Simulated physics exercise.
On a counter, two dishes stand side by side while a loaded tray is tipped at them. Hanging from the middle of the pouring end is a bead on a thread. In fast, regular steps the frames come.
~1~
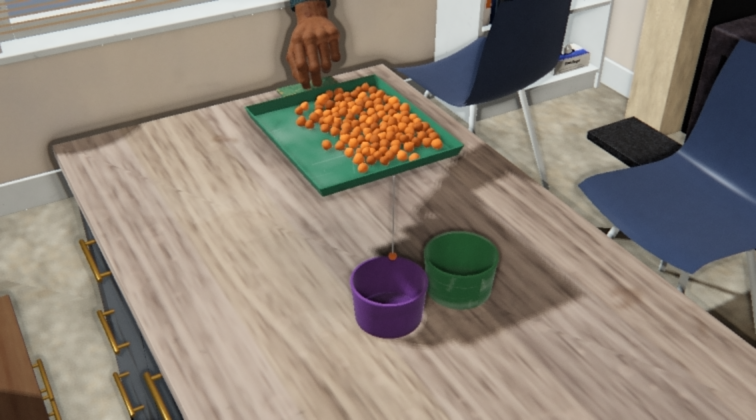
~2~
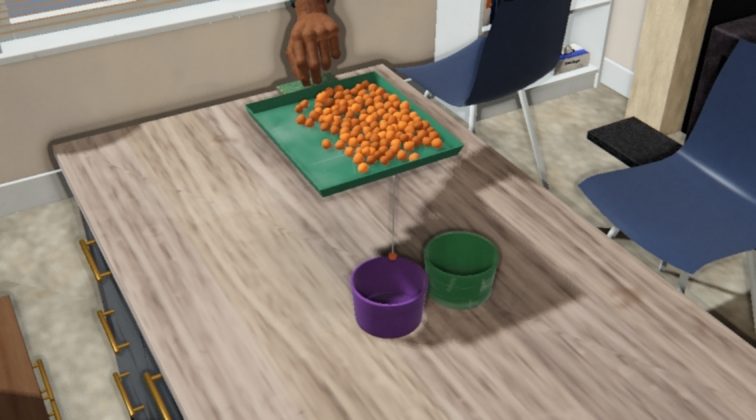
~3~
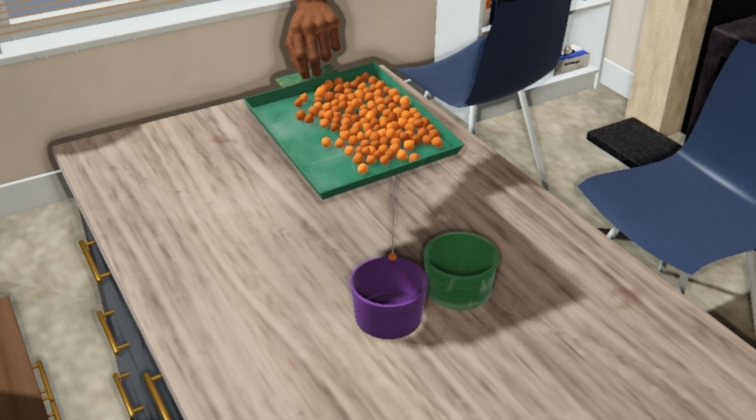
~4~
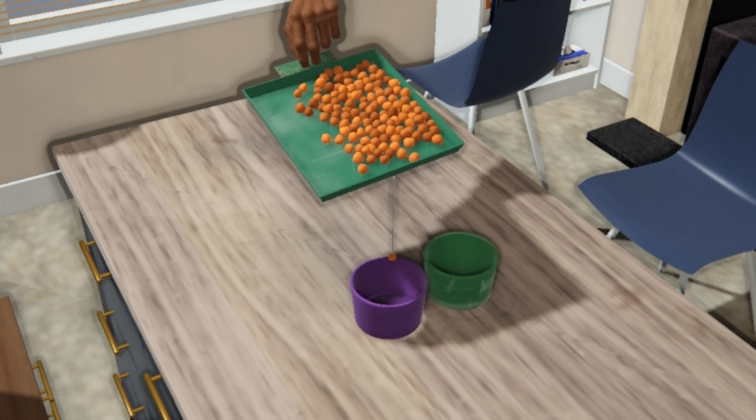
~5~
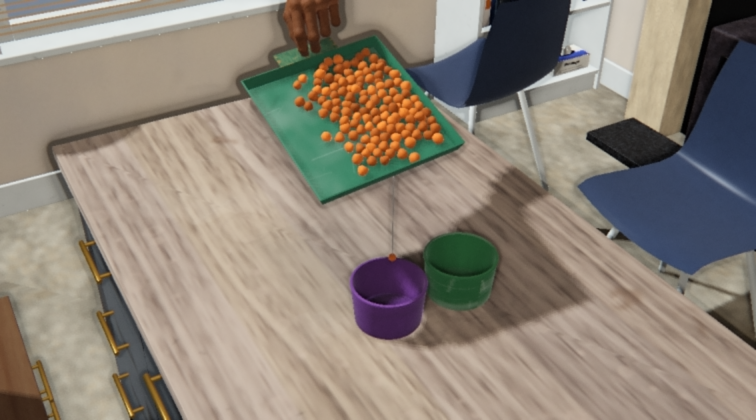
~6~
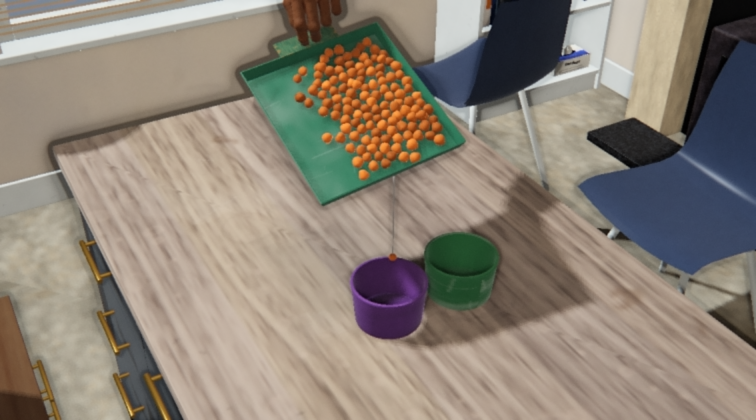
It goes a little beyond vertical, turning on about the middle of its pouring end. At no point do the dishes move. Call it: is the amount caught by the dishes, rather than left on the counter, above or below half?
Below half.
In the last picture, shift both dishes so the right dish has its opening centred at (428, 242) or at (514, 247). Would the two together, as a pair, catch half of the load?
For the two places in order: A minority share, a minority share.
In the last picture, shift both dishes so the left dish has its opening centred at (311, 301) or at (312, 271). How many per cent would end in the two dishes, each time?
First position: Some 50 %; second position: Some 0 %.
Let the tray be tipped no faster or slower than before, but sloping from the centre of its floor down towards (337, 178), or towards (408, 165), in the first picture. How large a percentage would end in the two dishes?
The first try gives close to 10 percent; the next gives 60 percent.
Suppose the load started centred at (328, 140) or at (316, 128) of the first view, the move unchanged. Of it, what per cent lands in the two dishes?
Estimates in order: 20 percent, 30 percent.
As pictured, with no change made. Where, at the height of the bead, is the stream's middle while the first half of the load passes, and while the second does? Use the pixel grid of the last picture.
Around (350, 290) and then (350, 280).
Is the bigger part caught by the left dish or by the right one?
Of the two, the left-side one is the fuller.
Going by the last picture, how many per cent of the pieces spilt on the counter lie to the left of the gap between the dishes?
Close to 90 per cent.
Soon after the last picture, tray tipped steeply; most on the tray; a stray few in the left dish; about a quarter in the air.
A little later, tray tipped past a quarter turn; a small part on the tray; about a quarter in the left dish; about half outside both; about a quarter in the air.
Later still, tray tipped past a quarter turn; about a quarter in the left dish; most outside both.
At rest, tray tipped past a quarter turn; about a quarter in the left dish; none in the right dish; most outside both.
